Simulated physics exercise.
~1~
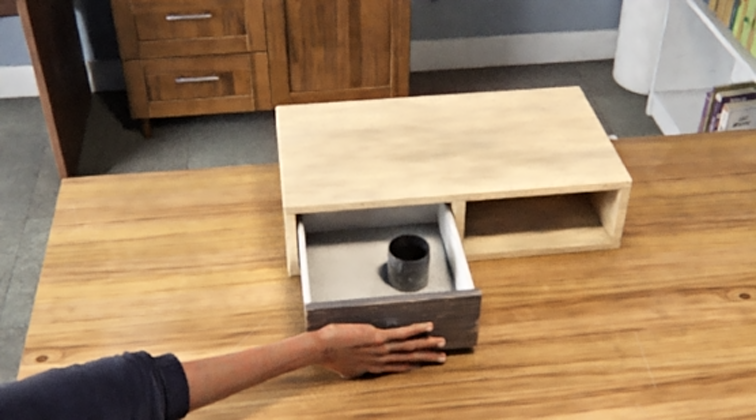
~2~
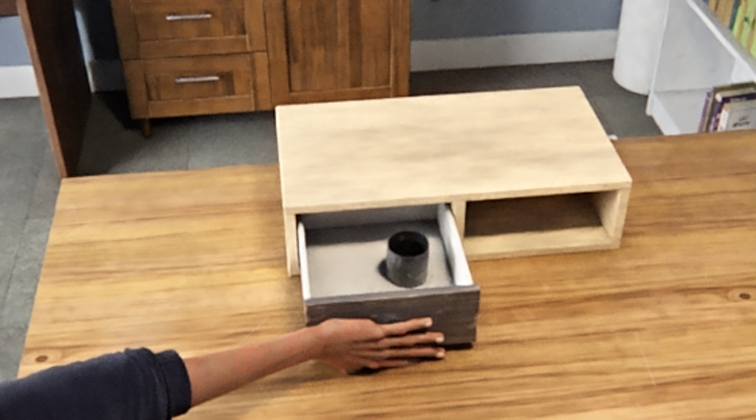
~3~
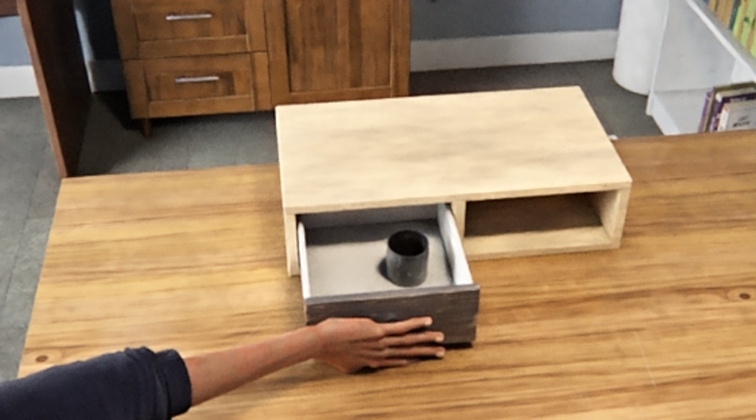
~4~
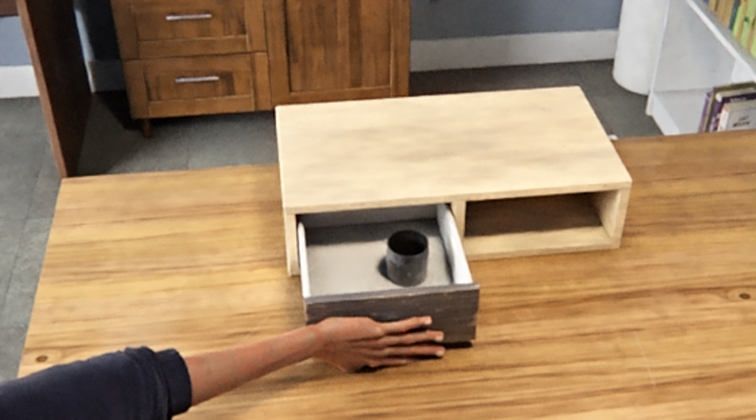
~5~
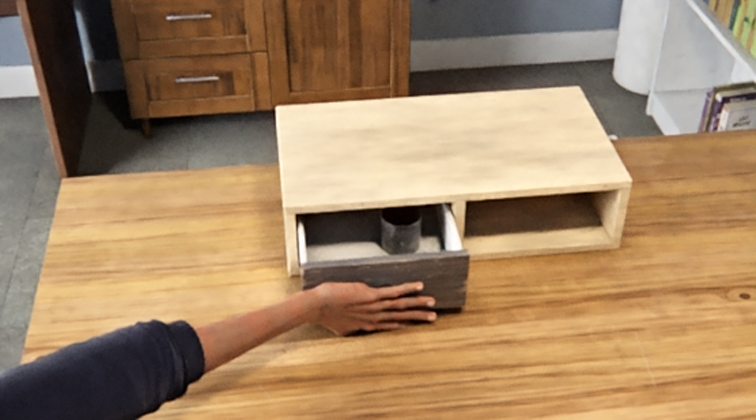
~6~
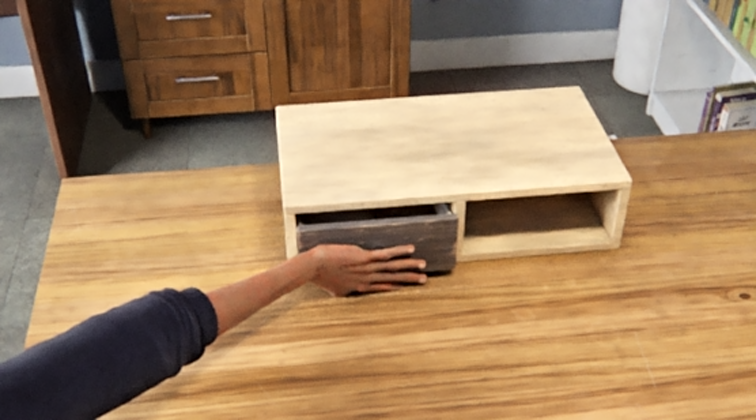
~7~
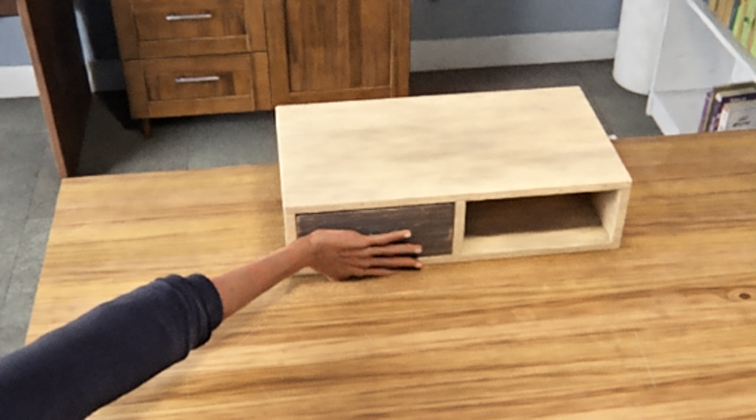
The clip opens on a pale wooden chest sitting on a wooden table, its dark-fronted drawer pulled open on the left beside an empty compartment. A small black cup-like container stands inside the drawer, and a hand in a dark blue sleeve rests against the drawer's front. For a while, the hand and drawer stay almost still. Then the hand pushes the drawer inward, carrying the container back with it until it disappears beneath the chest's top. The drawer slides all the way in and ends closed, with the hand still against its front.
